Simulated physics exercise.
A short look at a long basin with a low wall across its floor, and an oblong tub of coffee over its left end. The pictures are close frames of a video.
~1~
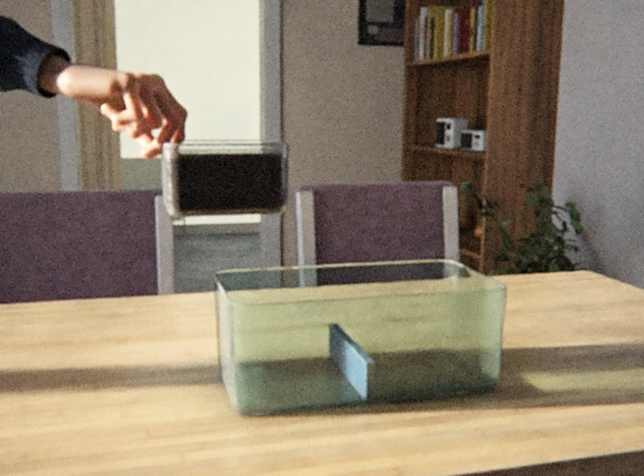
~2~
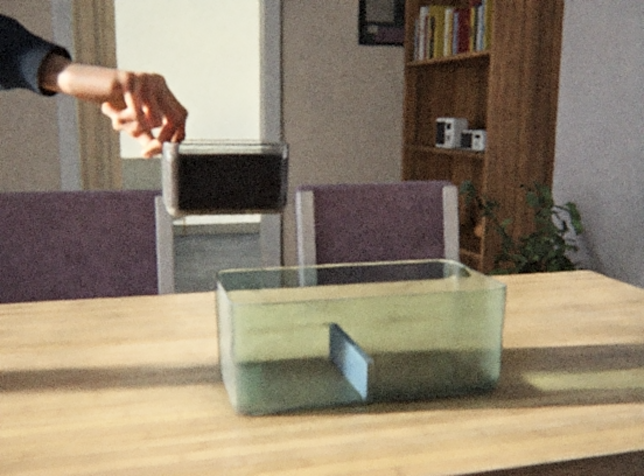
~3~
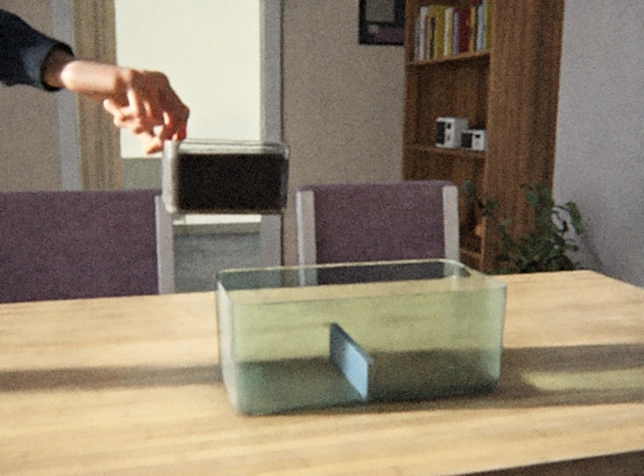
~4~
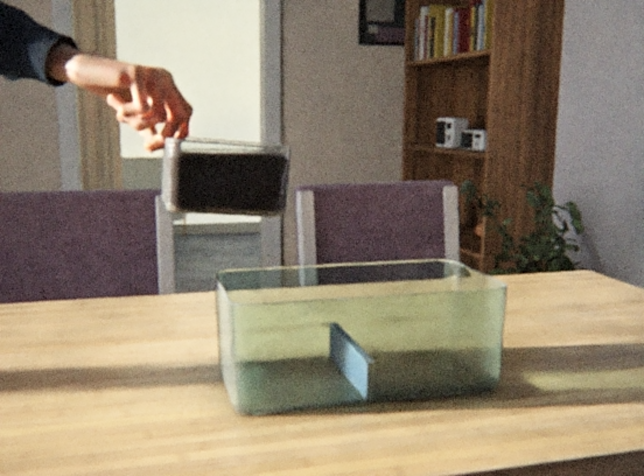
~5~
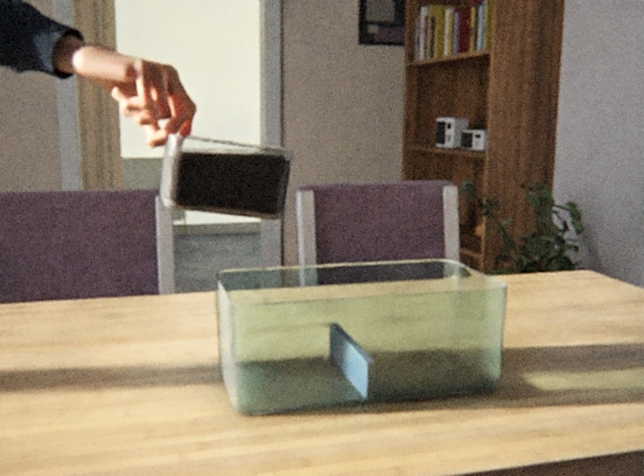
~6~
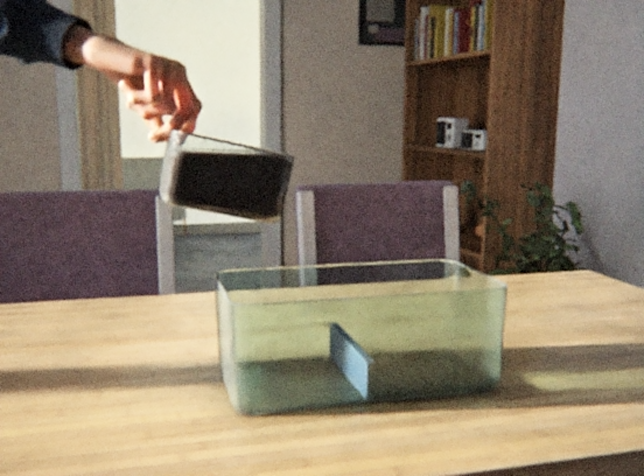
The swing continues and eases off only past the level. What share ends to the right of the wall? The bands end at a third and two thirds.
It comes to from a third to two thirds.
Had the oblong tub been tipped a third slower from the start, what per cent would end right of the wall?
Some 45 per cent.
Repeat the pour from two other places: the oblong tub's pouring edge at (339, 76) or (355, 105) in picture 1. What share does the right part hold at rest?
Roughly 90 per cent, and 90 per cent.
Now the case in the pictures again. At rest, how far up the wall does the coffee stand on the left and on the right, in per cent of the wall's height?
Left about 40, right about 30.
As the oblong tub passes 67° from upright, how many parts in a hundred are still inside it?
It comes to 55 per cent or so.
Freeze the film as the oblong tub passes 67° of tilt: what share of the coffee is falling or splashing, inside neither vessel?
It comes to 35 per cent or so.
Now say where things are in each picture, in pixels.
In the first frame, it leans 0°; its right rim is at (280, 144); the coffee meets the walls at (165, 153) and (278, 153); the long basin's rim runs from (221, 289) to (479, 274); the wall's top is at (350, 343).
In the second frame, it leans 1°; its right rim is at (280, 144); the coffee meets the walls at (166, 153) and (278, 153).
In the third frame, it leans 2°; its right rim is at (281, 146); the coffee meets the walls at (167, 152) and (278, 153).
In the fourth frame, it leans 5°; its right rim is at (282, 148); the coffee meets the walls at (167, 152) and (279, 154).
In the fifth frame, it leans 8°; its right rim is at (284, 152); the coffee meets the walls at (168, 152) and (281, 154).
In the sixth frame, it leans 12°; its right rim is at (285, 156); the coffee meets the walls at (170, 152) and (283, 155).
A moment on, the oblong tub is tipped part way and 56 per cent is still to pour, 9 is left of the wall and 3 right of it.
Next, the oblong tub is tipped on its side and 14 per cent is still to pour, 37 is left of the wall and 42 right of it.
Then the oblong tub is tipped on its side and 4 per cent is still to pour, 51 is left of the wall and 42 right of it.
Later the oblong tub is tipped on its side and 1 per cent is still to pour, 55 is left of the wall and 42 right of it.
Finally, 57 per cent lies left of the wall, 42 right of it and 1 outside.
